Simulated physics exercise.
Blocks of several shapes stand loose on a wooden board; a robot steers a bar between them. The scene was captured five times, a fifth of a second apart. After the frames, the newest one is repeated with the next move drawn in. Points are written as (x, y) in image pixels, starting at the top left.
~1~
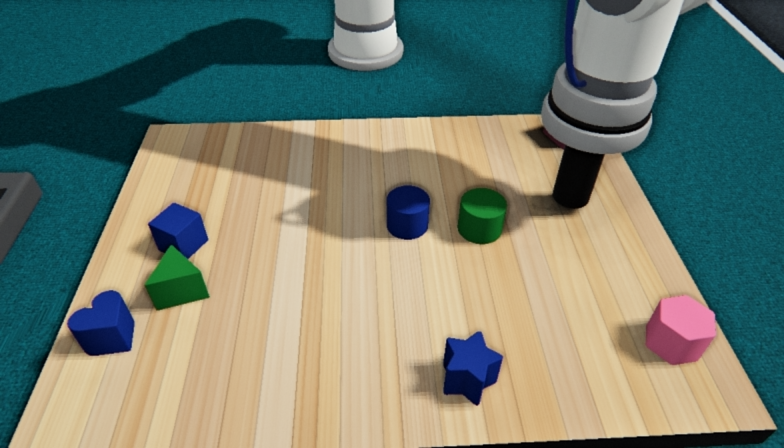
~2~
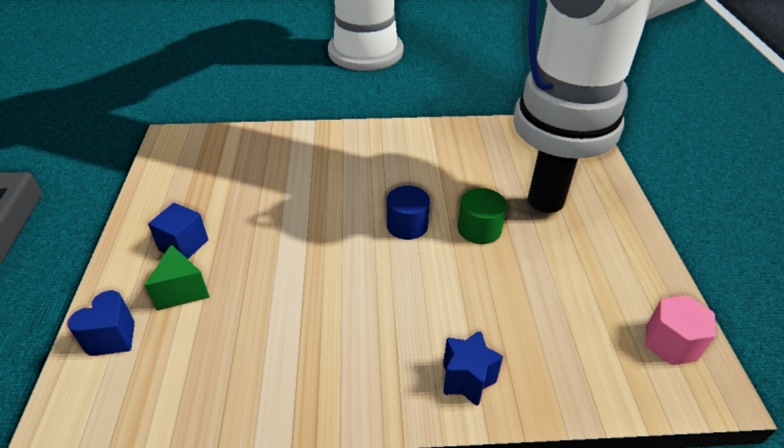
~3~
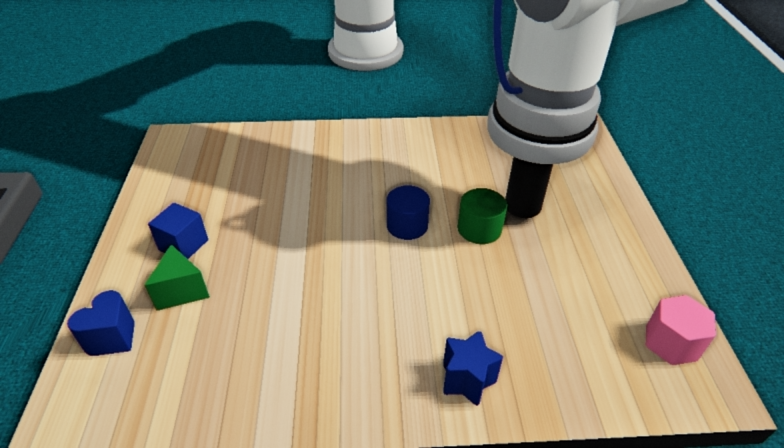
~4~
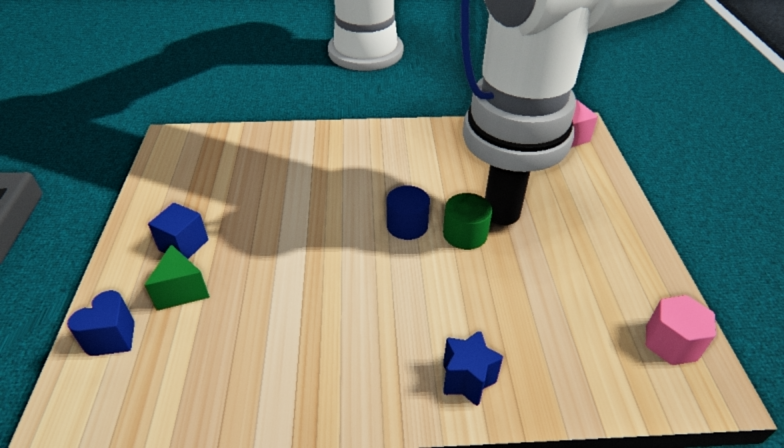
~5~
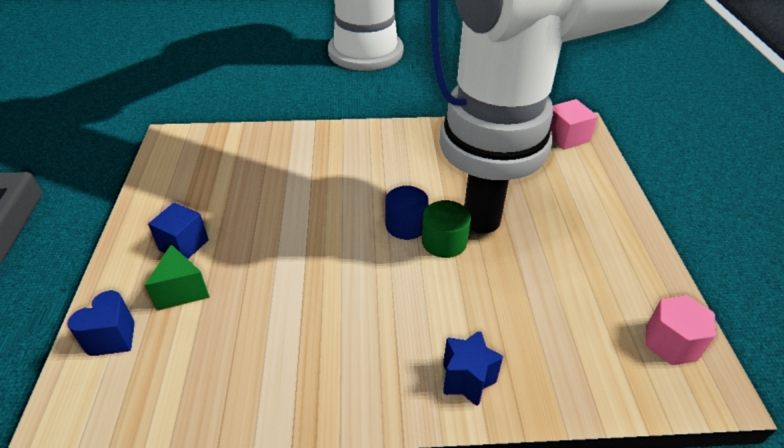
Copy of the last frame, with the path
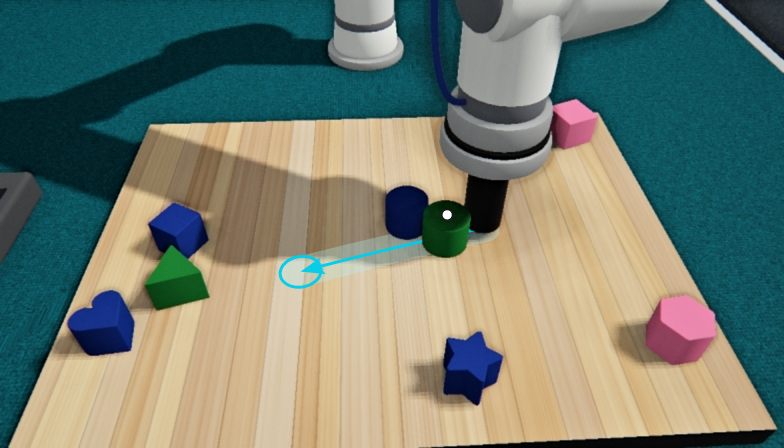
A white robot arm with a black bar stands over the far right of a light wooden board on a teal surface, seen from a fixed, raised view. A blue cube, green triangle and blue heart sit at left, blue and green cylinders near the middle, a blue star and pink block nearer. The bar slides left, pushing the green cylinder left and slightly nearer beside the blue one, while a pink cube appears behind the arm.
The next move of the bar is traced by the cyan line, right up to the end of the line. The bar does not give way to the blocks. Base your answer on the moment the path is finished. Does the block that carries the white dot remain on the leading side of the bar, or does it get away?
The bar moves past it.
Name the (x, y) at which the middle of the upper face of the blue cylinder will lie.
Around (375, 196).
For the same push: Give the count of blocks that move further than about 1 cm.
Answer: 2.
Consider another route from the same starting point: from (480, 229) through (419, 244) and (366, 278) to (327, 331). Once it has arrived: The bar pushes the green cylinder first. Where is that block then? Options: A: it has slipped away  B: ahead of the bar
It's B.
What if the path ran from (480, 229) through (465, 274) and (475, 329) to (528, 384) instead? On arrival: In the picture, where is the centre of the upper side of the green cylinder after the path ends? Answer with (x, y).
In the picture, that point is around (428, 228).
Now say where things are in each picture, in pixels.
In the first picture, bar tip at (571, 197); block tops, blue cylinder at (408, 199); green cylinder at (484, 202).
In the second picture, bar at (546, 201); blocks unchanged.
In the third picture, bar at (523, 206); blocks unchanged.
In the fourth picture, bar at (502, 213); green cylinder at (469, 207).
In the fifth picture, bar at (482, 221); blue cylinder at (407, 198); green cylinder at (447, 215).
Path on the board, from (480, 229) directly to (301, 271); the dot is on the green cylinder.
The first path, step by step. One third of the way, bar at (423, 233); blue cylinder at (390, 198); green cylinder at (393, 237).
Two thirds of the way, bar at (362, 248); blue cylinder at (375, 196); green cylinder at (351, 263).
At the end, bar at (299, 263); blue cylinder at (375, 196); green cylinder at (343, 269).
